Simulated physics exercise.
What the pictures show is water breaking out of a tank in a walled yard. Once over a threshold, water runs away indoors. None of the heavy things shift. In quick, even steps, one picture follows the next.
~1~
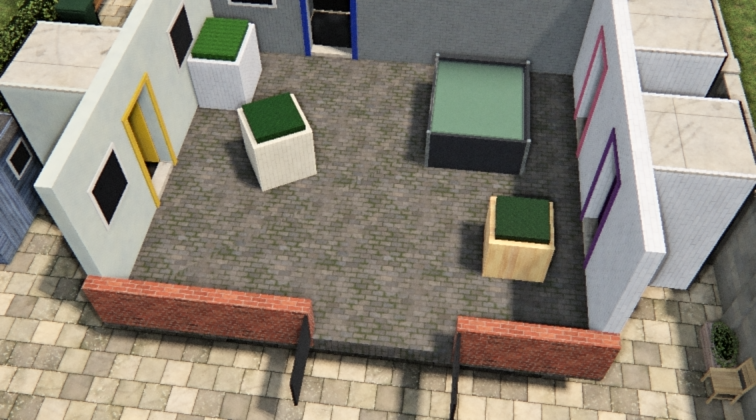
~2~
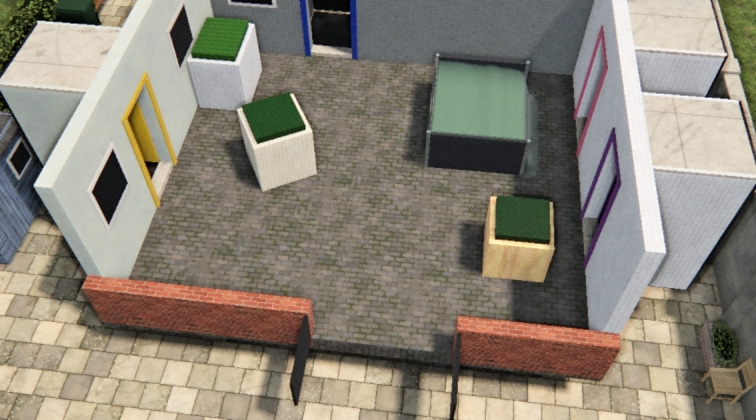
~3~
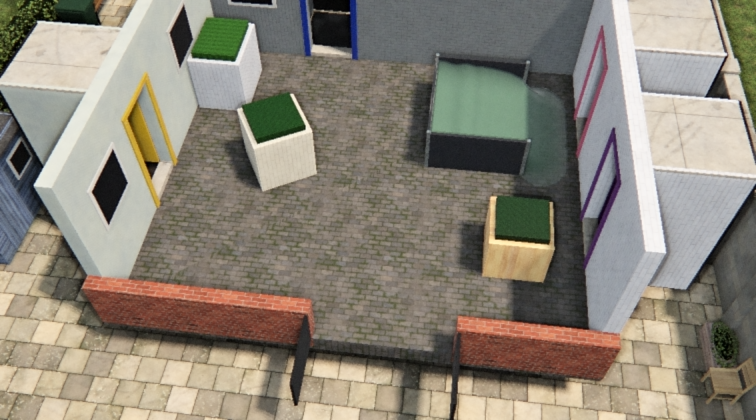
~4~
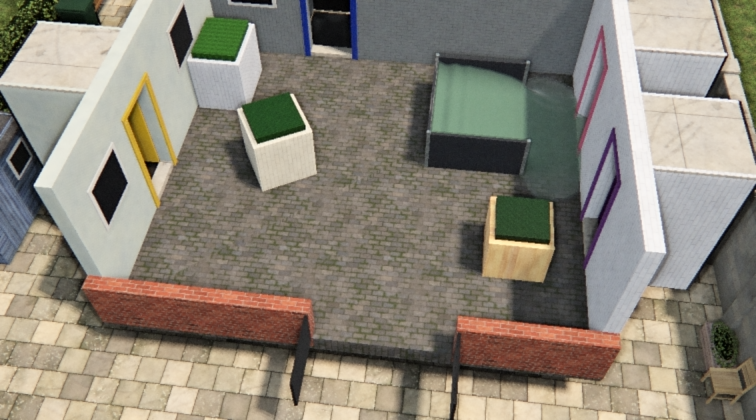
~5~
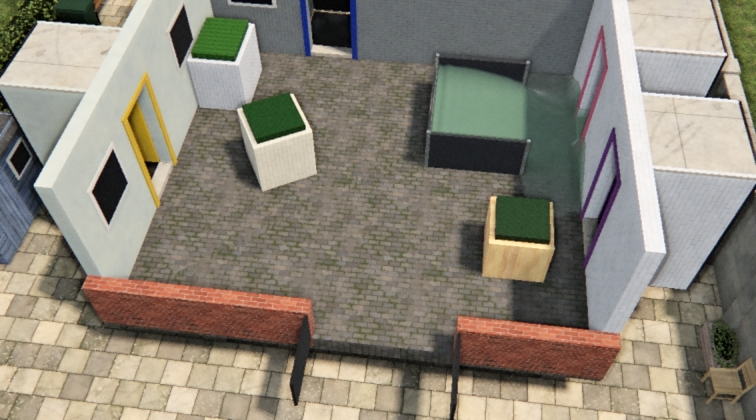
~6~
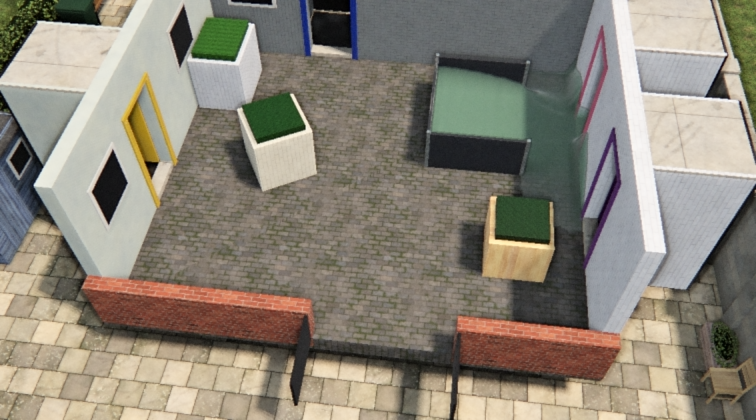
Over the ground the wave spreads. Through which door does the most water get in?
The pink door.
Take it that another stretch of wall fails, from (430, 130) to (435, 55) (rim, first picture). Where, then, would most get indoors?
The largest share comes in at the door marked blue.
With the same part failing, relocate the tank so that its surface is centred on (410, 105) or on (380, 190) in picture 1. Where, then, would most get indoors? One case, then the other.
First case, the pink one; second case, the one in purple.
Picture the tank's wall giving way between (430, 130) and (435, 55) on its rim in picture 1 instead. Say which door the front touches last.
Answer: The door marked purple.
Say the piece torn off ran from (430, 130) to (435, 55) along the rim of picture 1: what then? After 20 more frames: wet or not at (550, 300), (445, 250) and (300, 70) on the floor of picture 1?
Untouched, untouched, soaked.
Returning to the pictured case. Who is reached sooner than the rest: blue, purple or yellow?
It's the door marked purple.
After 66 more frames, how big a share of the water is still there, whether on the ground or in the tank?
About 72 per cent.
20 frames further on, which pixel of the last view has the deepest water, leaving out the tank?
I'd point to (545, 349).
A moment on, water covers 15 % of the floor; purple door wet at the sill, nothing in, yellow door not reached, pink door a lot in, blue door not reached.
Next, water covers 25 % of the floor; purple door wet at the sill, nothing in, yellow door not reached, pink door a lot in, blue door not reached.
Then, water covers 50 % of the floor; purple door wet at the sill, nothing in, yellow door not reached, pink door a lot in, blue door wet at the sill, nothing in.
Later, water covers 85 % of the floor; purple door wet at the sill, nothing in, yellow door wet at the sill, nothing in, pink door a lot in, blue door wet at the sill, nothing in.
In the end, water covers 90 % of the floor; purple door wet at the sill, nothing in, yellow door wet at the sill, nothing in, pink door a lot in, blue door wet at the sill, nothing in; the pink door has let in the most.
